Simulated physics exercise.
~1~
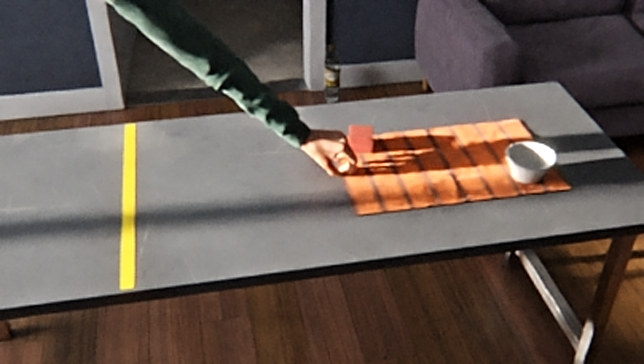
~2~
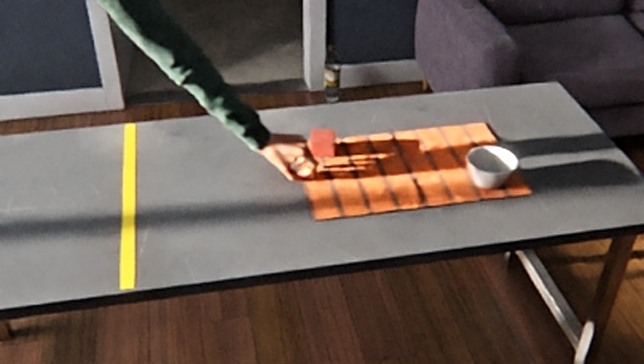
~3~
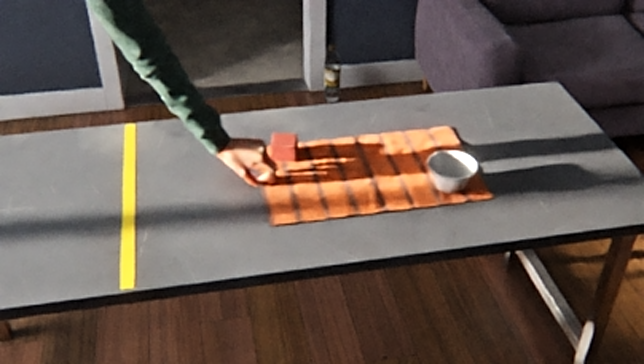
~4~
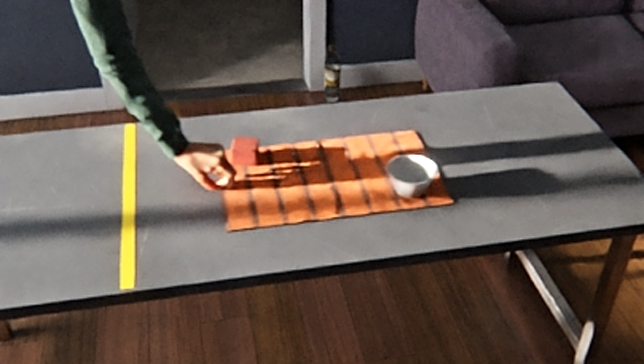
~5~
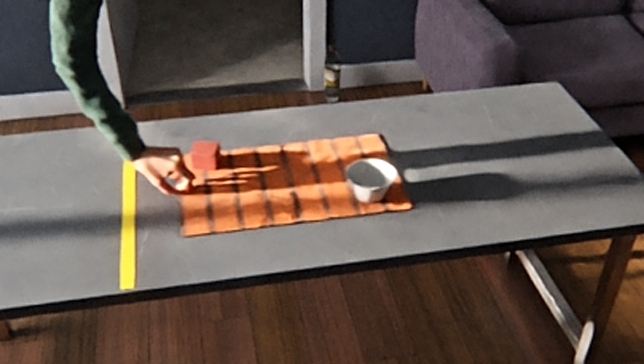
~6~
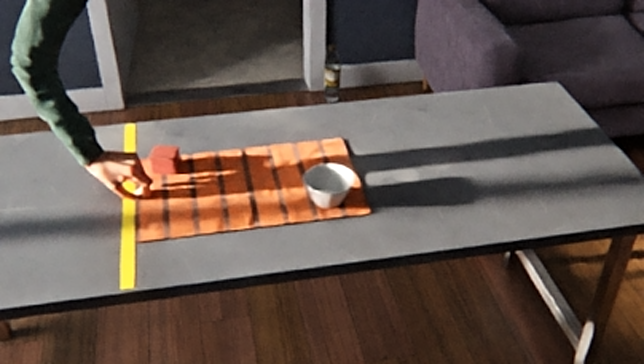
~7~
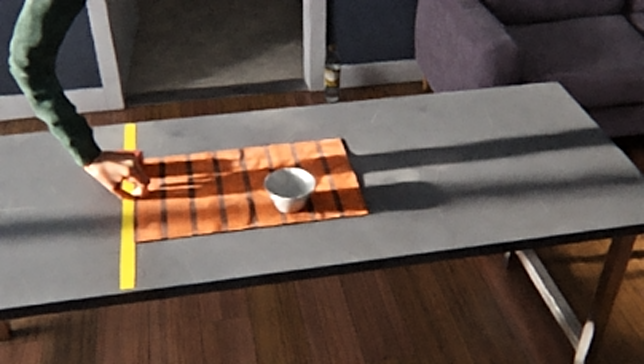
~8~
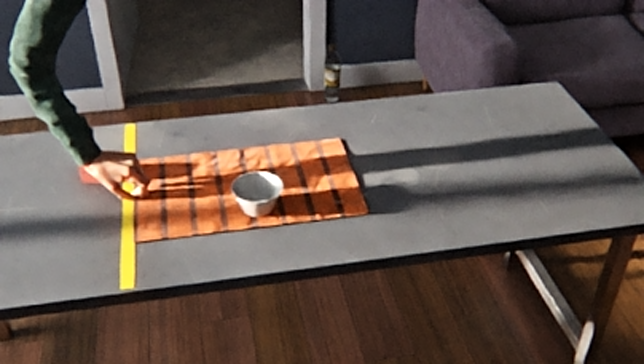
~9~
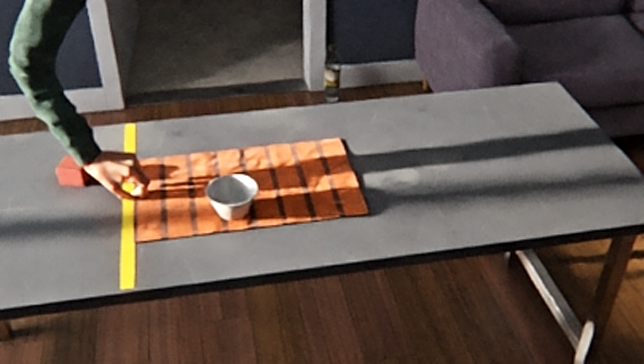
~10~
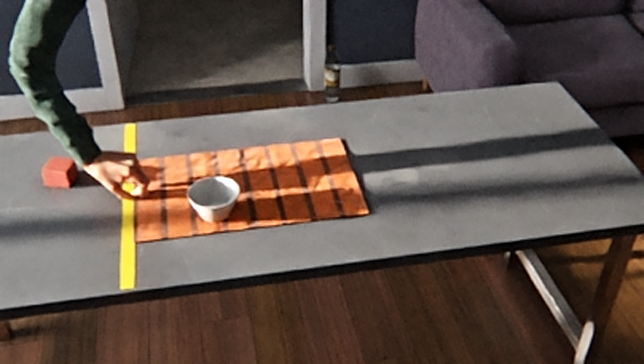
On a grey table, a hand pulls an orange cloth left to yellow tape; the block slides off, the bowl stays on.
